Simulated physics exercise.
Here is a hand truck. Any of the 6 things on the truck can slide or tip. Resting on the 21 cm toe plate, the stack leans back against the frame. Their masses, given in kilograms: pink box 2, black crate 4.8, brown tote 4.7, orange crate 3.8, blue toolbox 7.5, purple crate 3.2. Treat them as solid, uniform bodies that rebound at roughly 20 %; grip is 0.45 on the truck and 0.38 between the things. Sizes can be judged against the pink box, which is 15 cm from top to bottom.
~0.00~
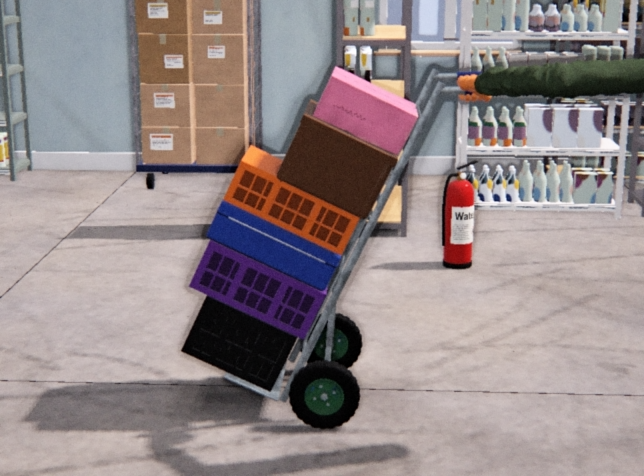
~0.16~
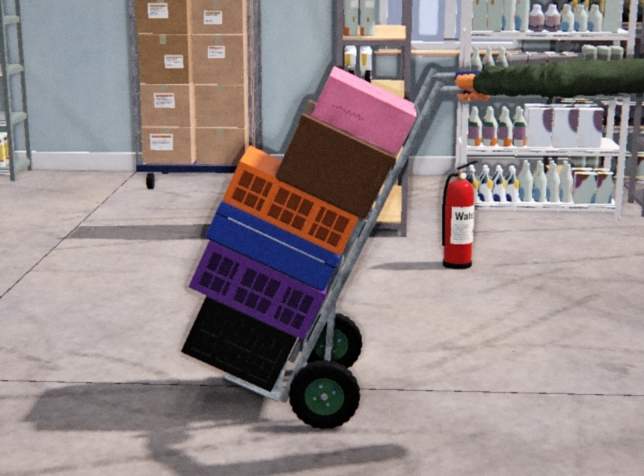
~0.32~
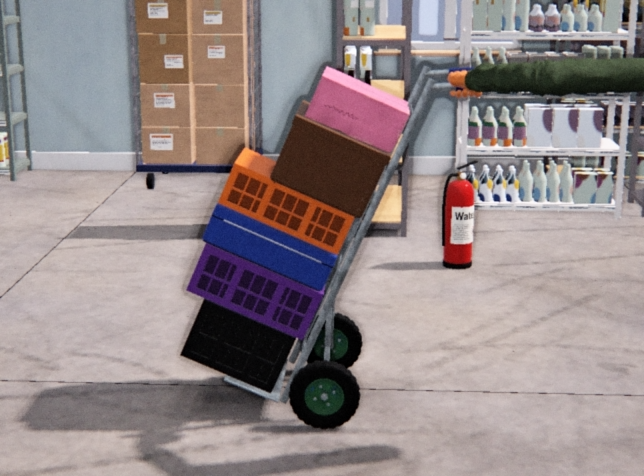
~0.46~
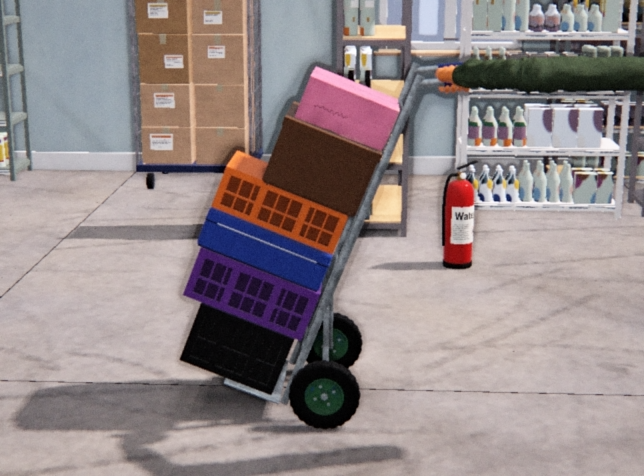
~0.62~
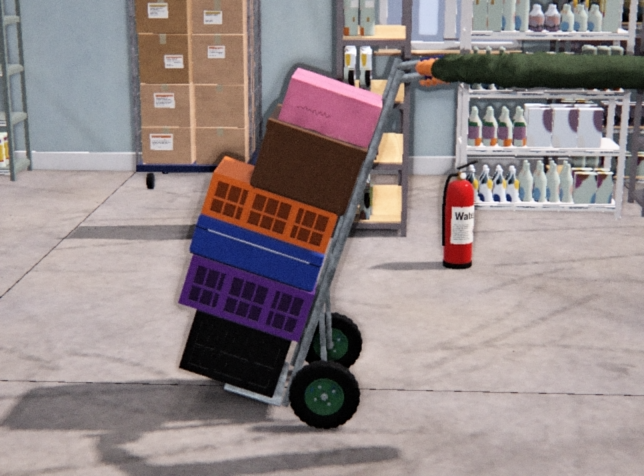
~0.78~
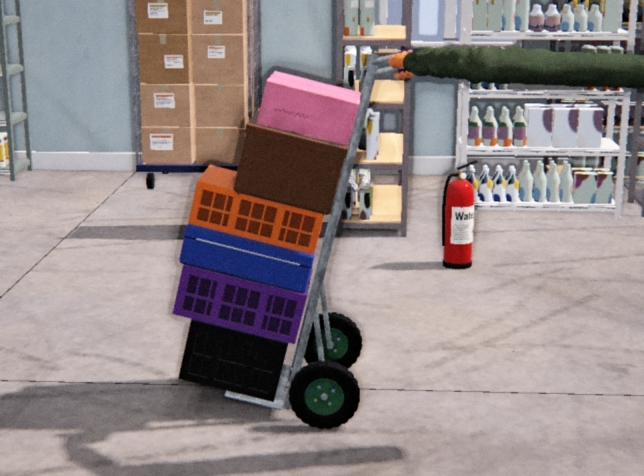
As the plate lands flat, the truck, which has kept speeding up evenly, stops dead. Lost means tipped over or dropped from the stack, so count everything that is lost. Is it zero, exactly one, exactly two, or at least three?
It is zero.
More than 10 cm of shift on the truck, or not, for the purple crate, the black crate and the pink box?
First, the purple crate stays in its position; second, the black crate stays in its position; third, the pink box is moved away.
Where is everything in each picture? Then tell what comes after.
In the first frame, 25° short of upright; pink box (366, 110); black crate (245, 328).
In the second frame, 25° short of upright; blue toolbox (277, 236); purple crate (262, 277).
In the third frame, 23° short of upright; brown tote (331, 158); orange crate (290, 200).
In the fourth frame, 21° short of upright; blue toolbox (269, 239); purple crate (256, 281).
In the fifth frame, 18° short of upright; brown tote (310, 159); orange crate (273, 204).
In the sixth frame, 14° short of upright; pink box (310, 108); black crate (239, 344).
After 1.28 s, truck upright; pink box tipped 6° from how it sat near (217, 117); black crate tipped 6° from how it sat near (233, 363); brown tote tipped 6° from how it sat.
After 1.78 s, truck upright; pink box tipped 3° from how it sat near (210, 119); brown tote tipped 3° from how it sat; orange crate tipped 3° from how it sat.
After 2.48 s, truck upright; pink box tipped 5° from how it sat near (201, 119); black crate tipped 5° from how it sat near (234, 364); brown tote tipped 5° from how it sat.
At rest (3.9 s), not toppled but over 10 cm from the start, pink box; the other 5 in place, give or take 10 cm. Seen from the same camera at the end, pink box near (198, 120), black crate near (234, 364).
